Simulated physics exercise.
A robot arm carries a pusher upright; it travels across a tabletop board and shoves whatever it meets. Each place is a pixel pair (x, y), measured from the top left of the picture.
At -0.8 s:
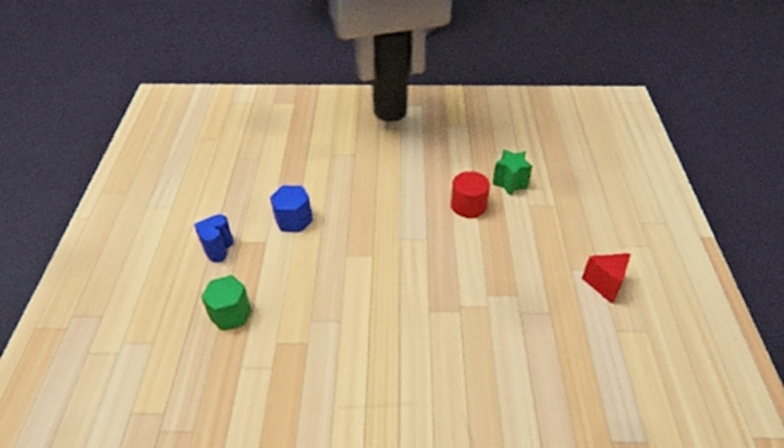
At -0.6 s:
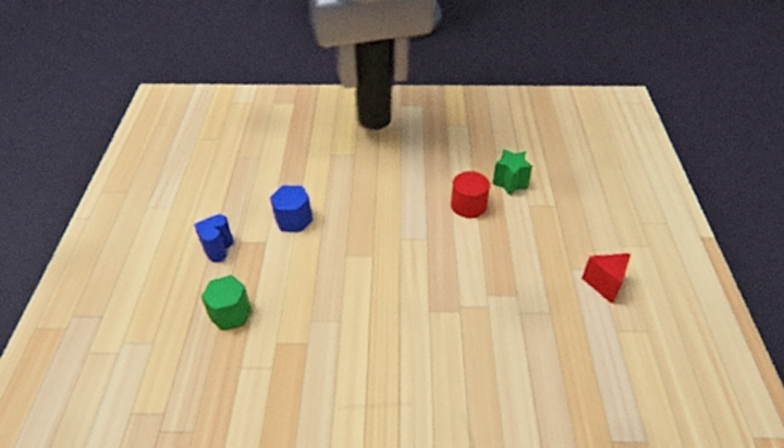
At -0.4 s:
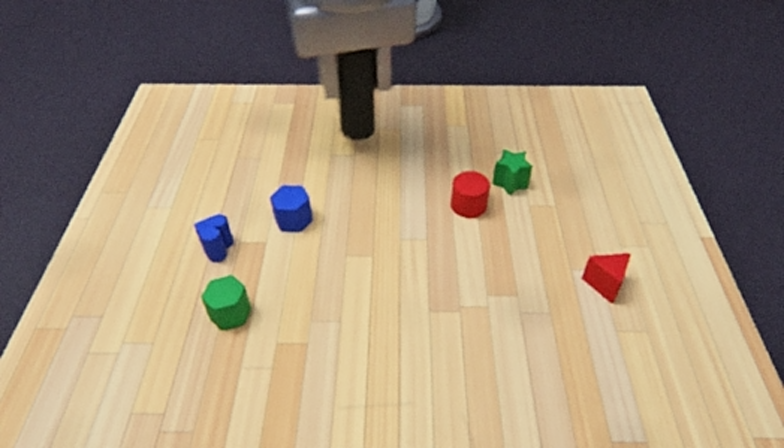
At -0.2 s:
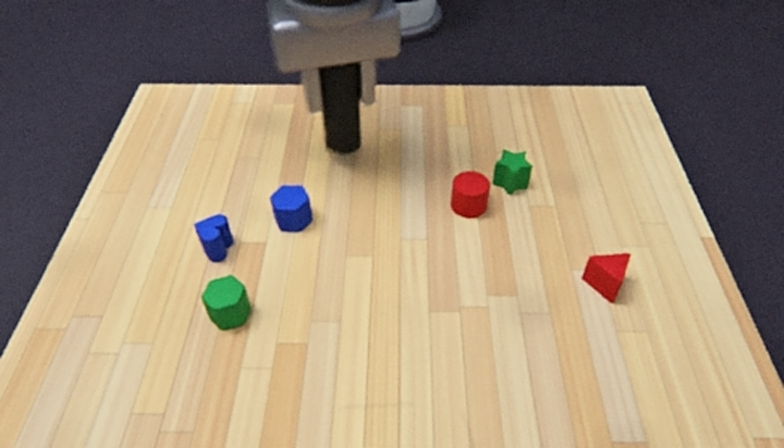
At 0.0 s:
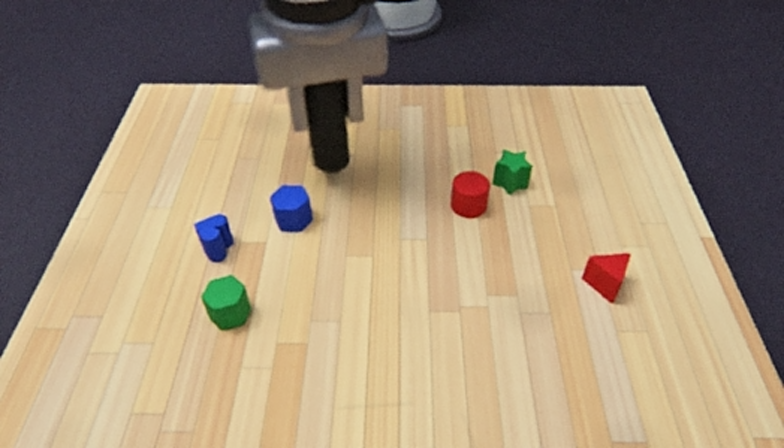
In the video, a robotic arm with a dark cylindrical tip moves down and to the left over a wooden board, nearing a blue six-sided block, while the scattered blue, green and red blocks all stay still.
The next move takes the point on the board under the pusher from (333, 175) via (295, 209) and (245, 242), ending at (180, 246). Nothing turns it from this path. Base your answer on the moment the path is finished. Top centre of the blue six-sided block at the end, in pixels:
For the centre of its top, I'd go with (234, 252).
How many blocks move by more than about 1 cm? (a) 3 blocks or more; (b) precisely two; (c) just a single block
My answer is option b.
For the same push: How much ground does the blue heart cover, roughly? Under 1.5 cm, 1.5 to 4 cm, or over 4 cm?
My prediction: Over 4 cm.
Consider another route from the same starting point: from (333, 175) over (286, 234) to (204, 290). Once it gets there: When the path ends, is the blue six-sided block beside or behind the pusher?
No, that is not how it ends up.
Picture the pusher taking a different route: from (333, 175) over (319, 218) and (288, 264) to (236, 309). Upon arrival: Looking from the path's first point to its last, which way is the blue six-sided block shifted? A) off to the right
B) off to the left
Choice A: Off to the right.
What follows on the original path. One third of the way, pusher (292, 196); blue six-sided block (272, 214).
Two thirds of the way, pusher (239, 229); blue heart (198, 230); blue six-sided block (237, 251), turned 60° anticlockwise.
At the end, pusher (174, 233); blue heart (148, 247), turned 75° anticlockwise; green six-sided block not moved; blue six-sided block (234, 252), turned 75° anticlockwise.
